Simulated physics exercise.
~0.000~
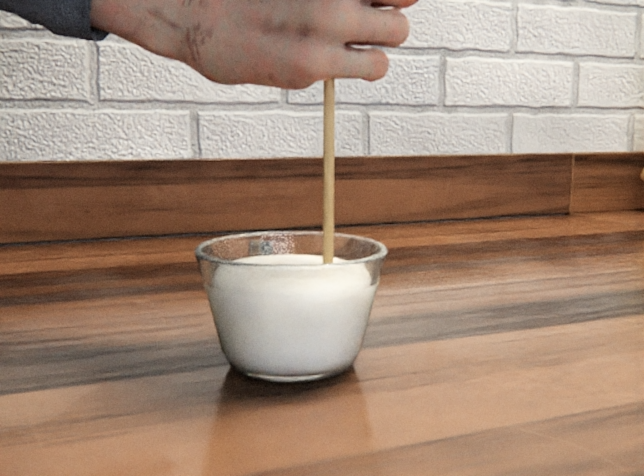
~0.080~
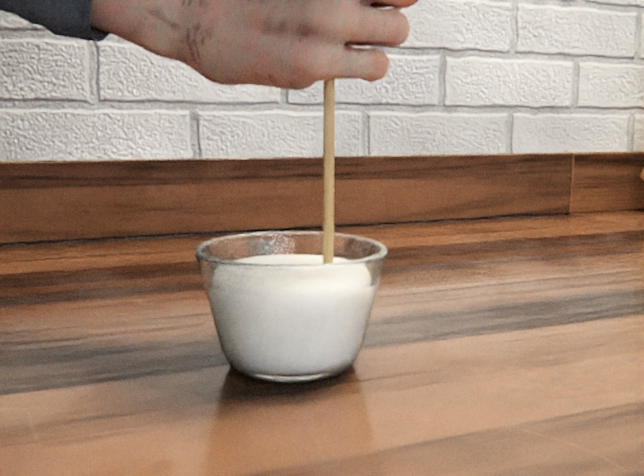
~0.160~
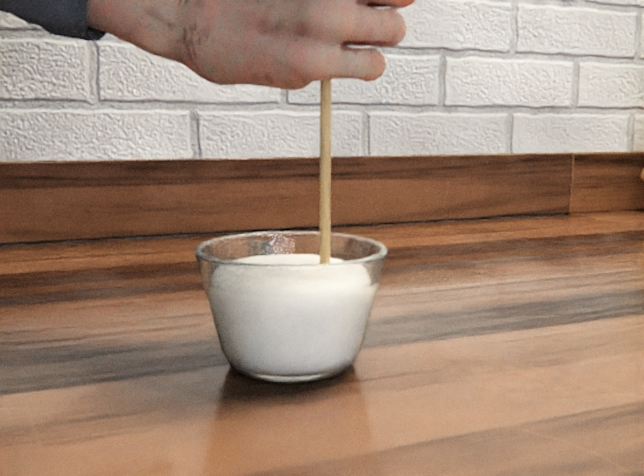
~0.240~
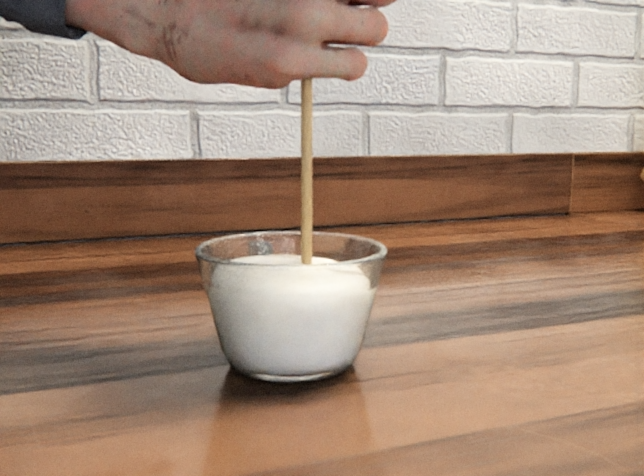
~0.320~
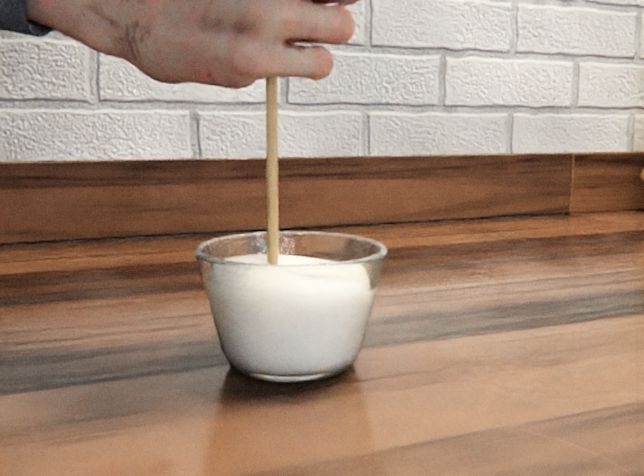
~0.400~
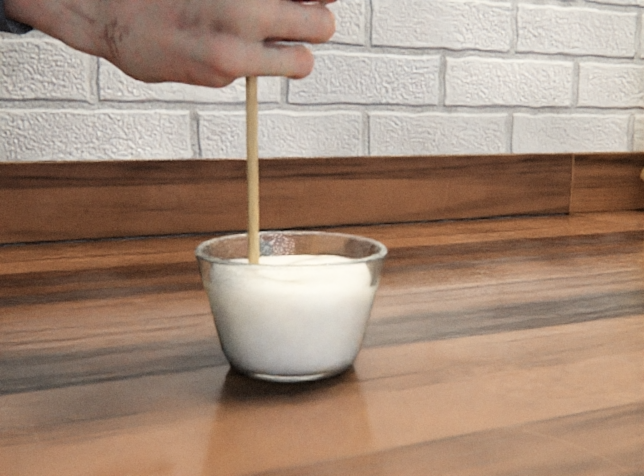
A clear glass bowl of white milk sits on a brown striped wooden counter, seen from the front and slightly above by a still camera. Behind it are a wooden backsplash and white bricks, while a hand in a dark grey sleeve holds a thin, pale stick upright in the milk. The hand barely moves at first, then draws the stick left across the bowl, and the milk's surface shifts slightly.
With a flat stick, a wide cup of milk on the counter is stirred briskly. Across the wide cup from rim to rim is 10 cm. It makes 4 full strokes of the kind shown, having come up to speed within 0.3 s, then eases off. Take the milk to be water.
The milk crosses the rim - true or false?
False.
Then, 0.90 s in, 0 ml is over the rim.
Then, 1.40 s in, 0 ml is over the rim.
Then, 1.91 s in, 0 ml is over the rim.
Then, 2.41 s in, 0 ml is over the rim.
Finally, 0 ml is over the rim.
